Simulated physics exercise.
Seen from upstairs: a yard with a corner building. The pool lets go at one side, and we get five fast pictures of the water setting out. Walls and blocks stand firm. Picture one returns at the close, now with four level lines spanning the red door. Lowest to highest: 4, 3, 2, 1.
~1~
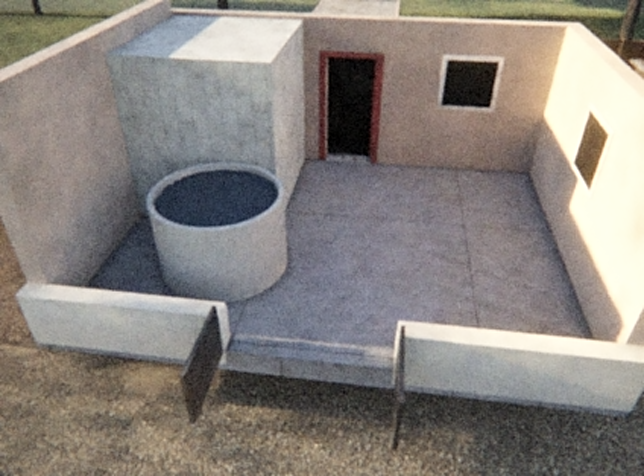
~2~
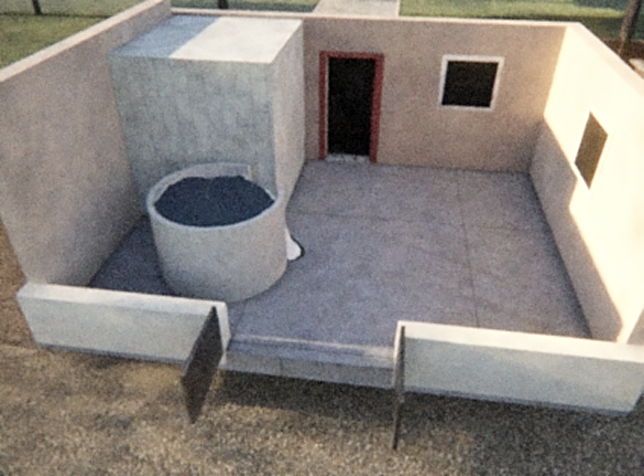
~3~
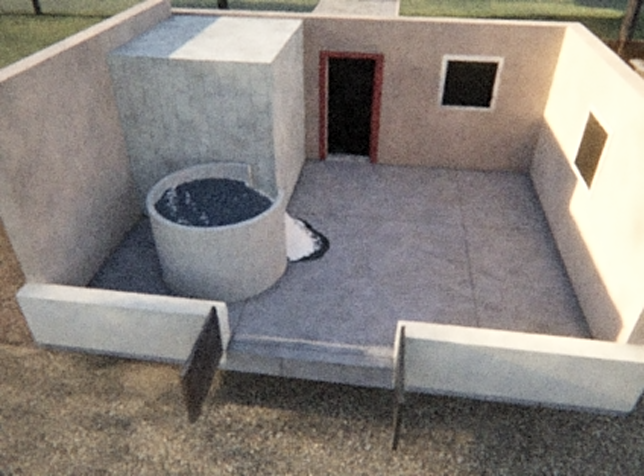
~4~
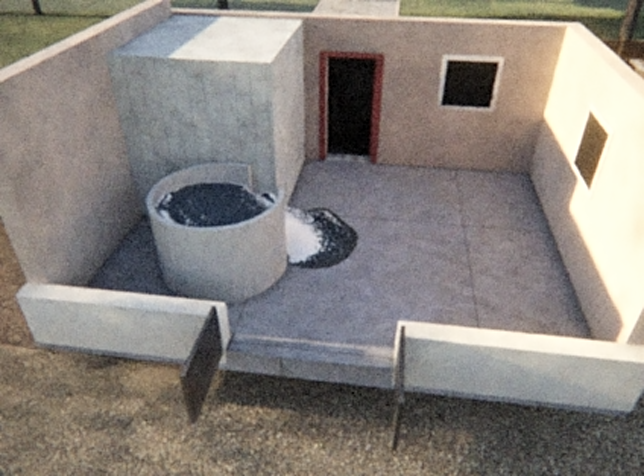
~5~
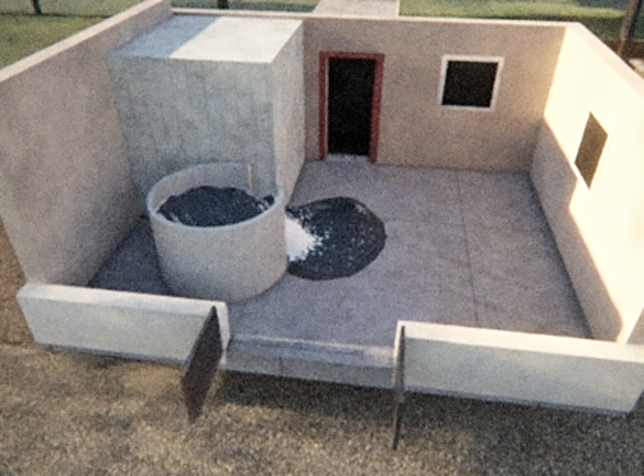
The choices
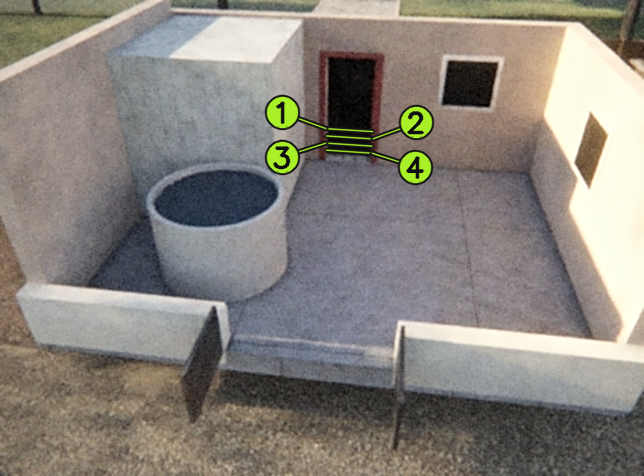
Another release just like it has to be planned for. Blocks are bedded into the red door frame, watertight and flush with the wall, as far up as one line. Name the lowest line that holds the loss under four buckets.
It is 4.
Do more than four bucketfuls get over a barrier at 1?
No.
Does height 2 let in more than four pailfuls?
No.
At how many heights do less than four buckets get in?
All of the four.
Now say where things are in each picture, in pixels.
Water in the pool at rest, its middle at (217, 198); foot of the red doorway at (348, 161); open gate at (310, 308), in the first frame.
In the second frame, 1 % of the ground under water, visible out to (298, 254).
In the third frame, 3 % of the ground under water, visible out to (325, 245).
In the fourth frame, 6 % of the ground under water, visible out to (351, 233).
In the fifth frame, 12 % of the ground under water, visible out to (356, 202).
In lime, 1 at (349, 130); 2 at (349, 137); 3 at (349, 144); 4 at (348, 151); from the bottom up 4, 3, 2, 1.
If 1 is chosen, nothing gets over.
If 2 is chosen, nothing gets over.
If 3 is chosen, nothing gets over.
If 4 is chosen, a splash gets over, under a bucket.
